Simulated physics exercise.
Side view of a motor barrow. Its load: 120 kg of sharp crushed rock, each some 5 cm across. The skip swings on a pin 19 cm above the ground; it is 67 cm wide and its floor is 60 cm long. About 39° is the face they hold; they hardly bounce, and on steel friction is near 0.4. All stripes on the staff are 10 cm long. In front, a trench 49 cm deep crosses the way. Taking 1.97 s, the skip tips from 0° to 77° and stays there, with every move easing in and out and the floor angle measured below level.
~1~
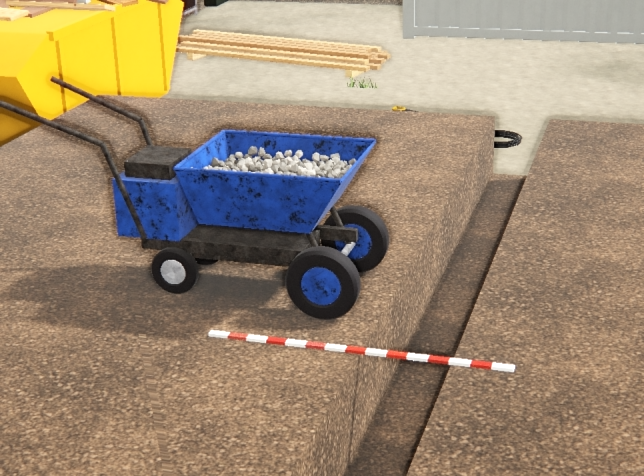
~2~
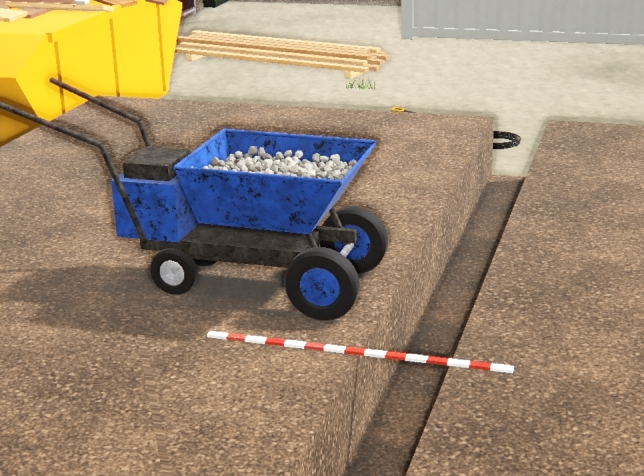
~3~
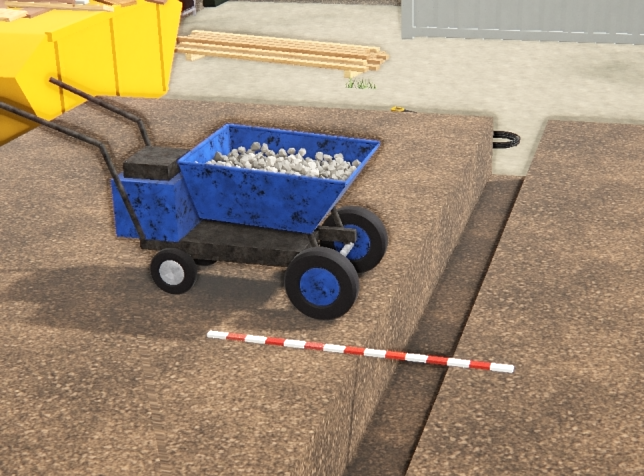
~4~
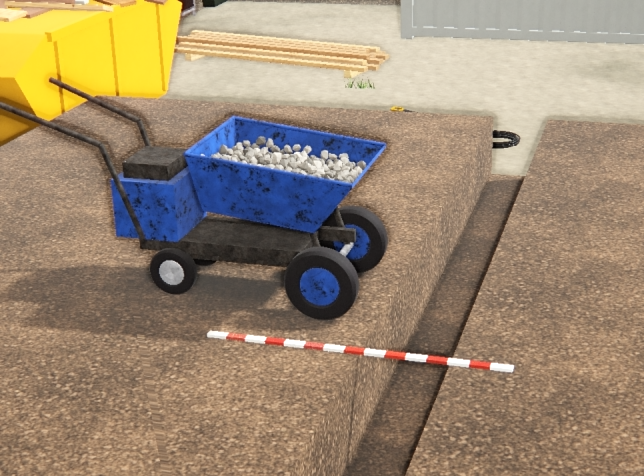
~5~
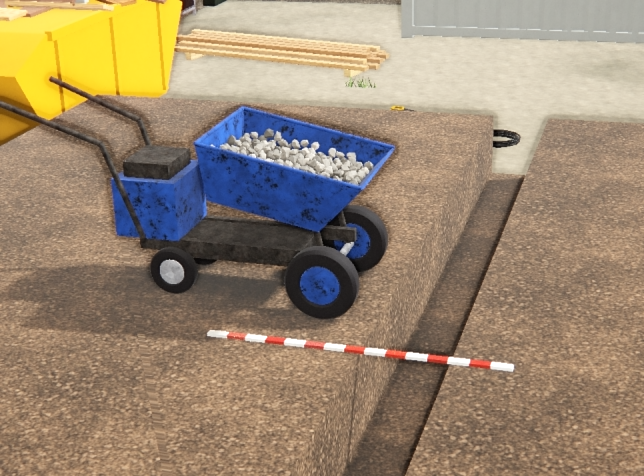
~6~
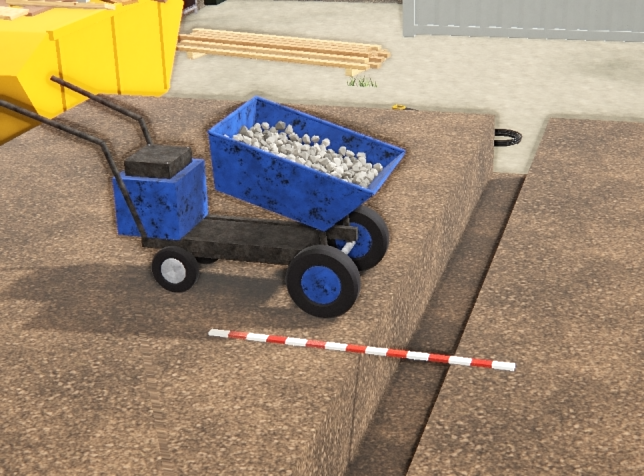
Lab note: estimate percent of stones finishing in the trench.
Approx. 59 %.
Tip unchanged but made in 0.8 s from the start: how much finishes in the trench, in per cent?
I'd put it at roughly 40 per cent.
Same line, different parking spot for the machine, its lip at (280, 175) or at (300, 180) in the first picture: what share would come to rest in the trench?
Result: Close to 90 then close to 90 per cent.
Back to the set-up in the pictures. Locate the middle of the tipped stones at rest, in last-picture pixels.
The resting stones are centred at roughly (461, 368).
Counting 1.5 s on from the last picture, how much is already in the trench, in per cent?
Roughly 10% by that time.
Then, 0.9 s after the last picture the floor is at 65°, 100 % in the skip; the foremost stones are at (437, 240).
Then, 1.5 s after the last picture the floor is at 77°, 67 % in the skip, 12 % in the trench, 21 % past the trench; the foremost stones are at (540, 305).
Then, 1.8 s after the last picture the floor is at 77°, 39 % in the skip, 26 % in the trench, 35 % past the trench; the foremost stones are at (605, 314).
Then, 3.8 s after the last picture the floor is at 77°, 8 % in the skip, 59 % in the trench, 33 % past the trench; the foremost stones are at (616, 319).
